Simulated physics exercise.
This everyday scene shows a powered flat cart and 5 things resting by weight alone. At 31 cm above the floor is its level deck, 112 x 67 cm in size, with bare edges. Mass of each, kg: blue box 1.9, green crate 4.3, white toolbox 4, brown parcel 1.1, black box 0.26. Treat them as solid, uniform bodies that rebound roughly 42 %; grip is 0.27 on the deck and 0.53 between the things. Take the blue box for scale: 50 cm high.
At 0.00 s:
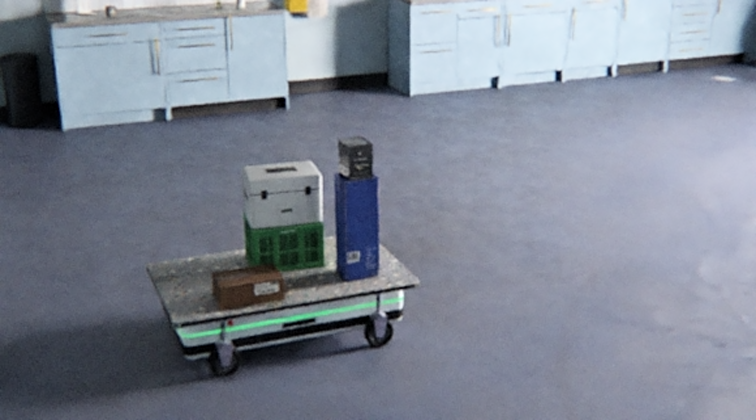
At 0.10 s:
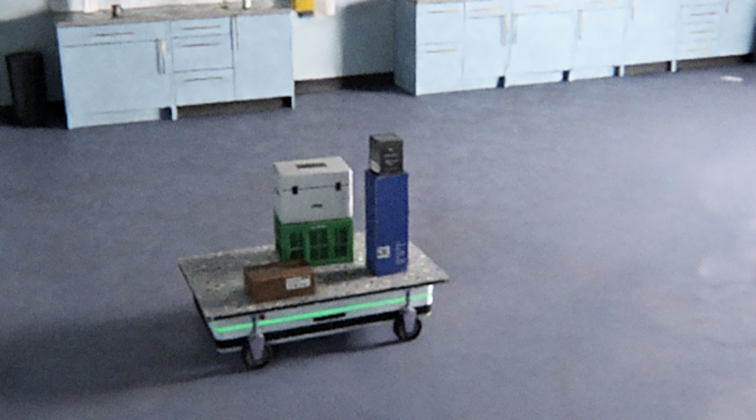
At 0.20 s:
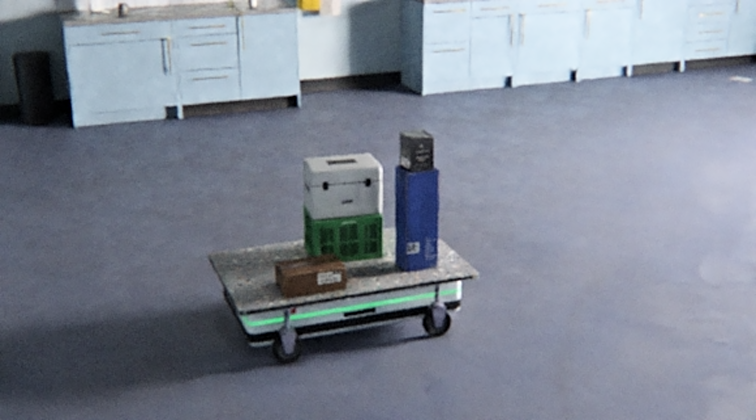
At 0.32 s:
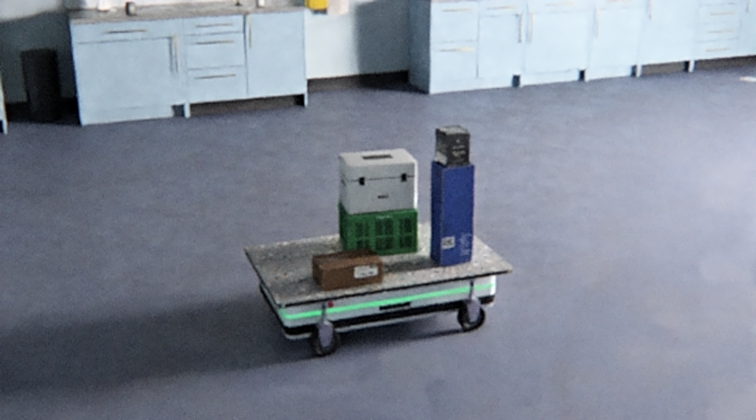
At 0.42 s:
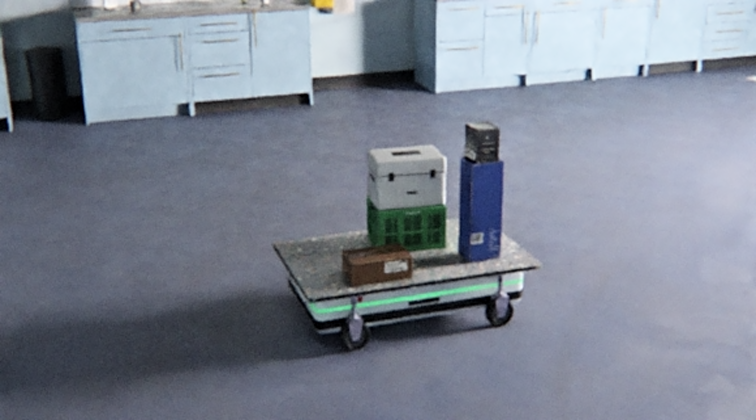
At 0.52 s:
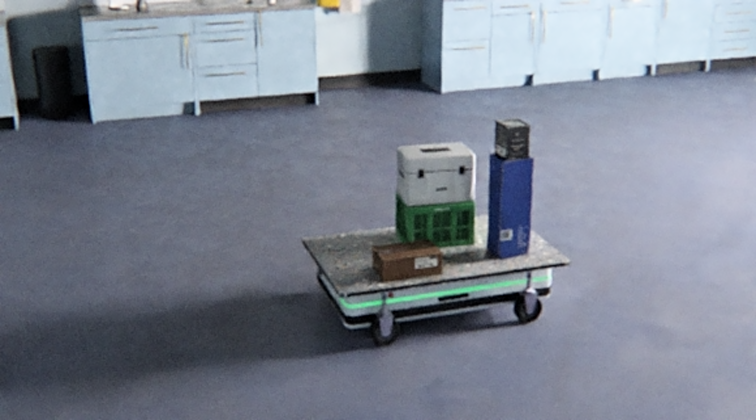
Across a blue-grey floor near pale cabinets, a low cart carries boxes and a crate rightward.
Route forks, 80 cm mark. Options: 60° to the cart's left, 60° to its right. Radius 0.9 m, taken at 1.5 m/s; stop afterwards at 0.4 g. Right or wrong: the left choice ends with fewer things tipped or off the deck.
Right.
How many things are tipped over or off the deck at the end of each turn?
Turn left = 3, turn right = 4.
Turning left. At 1.02 s, cart 153 cm along, turned 37°; blue box and black box now off the deck; green crate moved 16 cm near (526, 187); white toolbox moved 17 cm.
After 1.52 s, cart 223 cm along, turned 60°; brown parcel now off the deck; green crate moved 24 cm near (532, 148); white toolbox moved 25 cm.
In the end (2.3 s), off the deck, blue box, brown parcel and black box; not toppled but over 10 cm from the start, green crate and white toolbox. At the end, from the last picture's camera, blue box near (728, 204), green crate near (534, 138).
Turning right instead, blue box, green crate, white toolbox and black box tipped over or off the deck, 4 of 5 in all.
